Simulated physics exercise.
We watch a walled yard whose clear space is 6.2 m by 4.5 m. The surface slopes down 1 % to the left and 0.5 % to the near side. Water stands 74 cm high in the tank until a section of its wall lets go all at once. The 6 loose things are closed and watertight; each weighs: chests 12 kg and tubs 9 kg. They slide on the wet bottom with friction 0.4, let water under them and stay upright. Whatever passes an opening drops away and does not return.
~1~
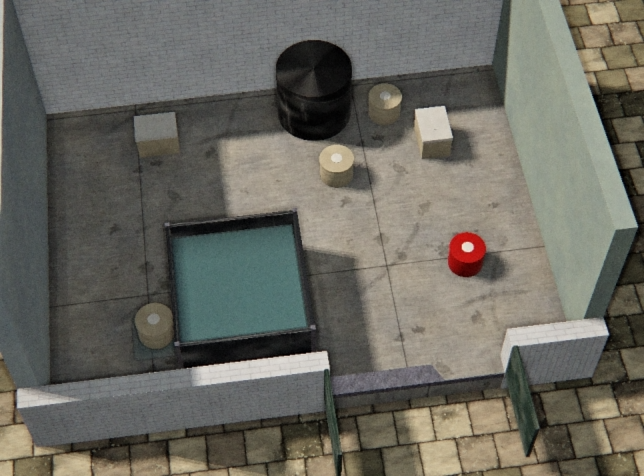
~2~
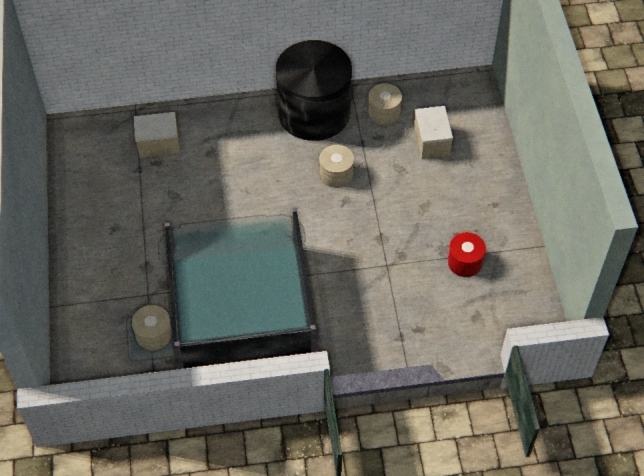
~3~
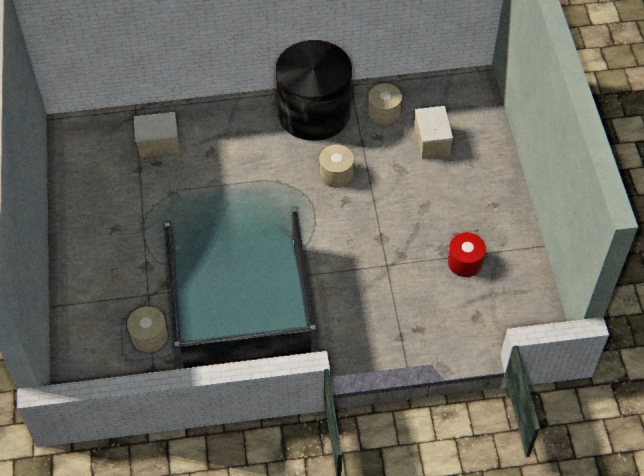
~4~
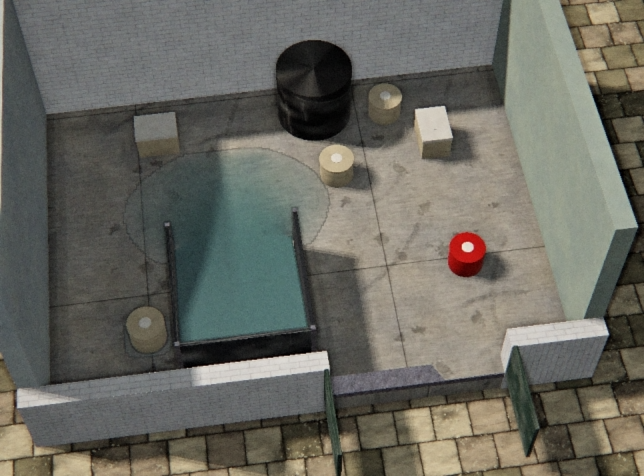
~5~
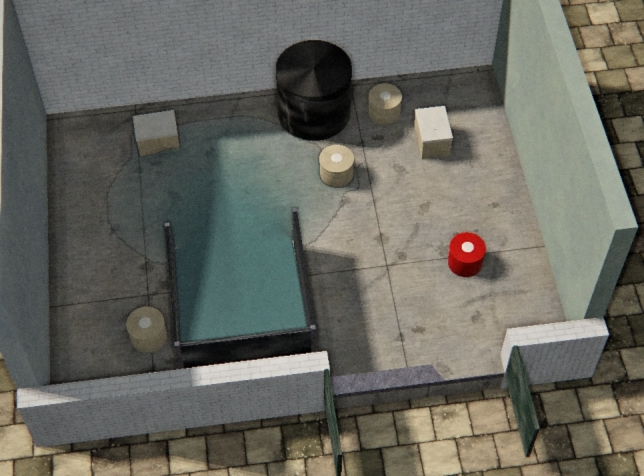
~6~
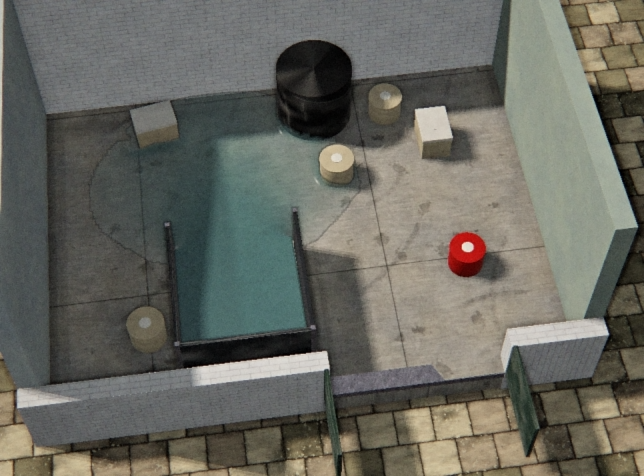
Teal water sits in a dark-framed tank at the near left of a walled yard with a grey slab floor, seen from above by a camera that stays still. A black drum stands at the back, with pale tubs and chests around the floor and a red tub at right. The tank's far side opens, water spreads backward in a widening sheet, the near-left tub shifts slightly, and later the far-left chest turns a little.
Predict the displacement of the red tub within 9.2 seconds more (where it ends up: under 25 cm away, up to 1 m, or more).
Red tub holds its place.
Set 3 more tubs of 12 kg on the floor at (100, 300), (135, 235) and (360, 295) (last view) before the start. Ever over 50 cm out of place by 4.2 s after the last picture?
In that order: Over, more, less.
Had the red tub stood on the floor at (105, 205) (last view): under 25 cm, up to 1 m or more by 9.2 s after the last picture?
It travels far.
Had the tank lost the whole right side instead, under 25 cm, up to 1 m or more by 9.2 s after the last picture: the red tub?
In that case the red tub travels far.
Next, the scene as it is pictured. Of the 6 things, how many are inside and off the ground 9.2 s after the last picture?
2 of them.
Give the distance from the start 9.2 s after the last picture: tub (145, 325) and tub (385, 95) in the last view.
In that order: 350 cm, 30 cm.
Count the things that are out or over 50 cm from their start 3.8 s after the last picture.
4 of them.
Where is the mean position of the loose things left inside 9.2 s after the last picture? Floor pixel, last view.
Near (360, 184).
Then, 1.2 s after the last picture the red tub is near (468, 247), 0.0 m from its start, aground; 0 of 6 are out; 2 afloat.
Then, 3.8 s after the last picture the red tub is near (468, 247), 0.0 m from its start, aground; 0 of 6 are out; 3 afloat.
Then, 6.2 s after the last picture the red tub is near (468, 247), 0.0 m from its start, aground; 0 of 6 are out; 2 afloat.
Then, 9.2 s after the last picture the red tub is near (468, 247), 0.0 m from its start, aground; 0 of 6 are out; 2 afloat.
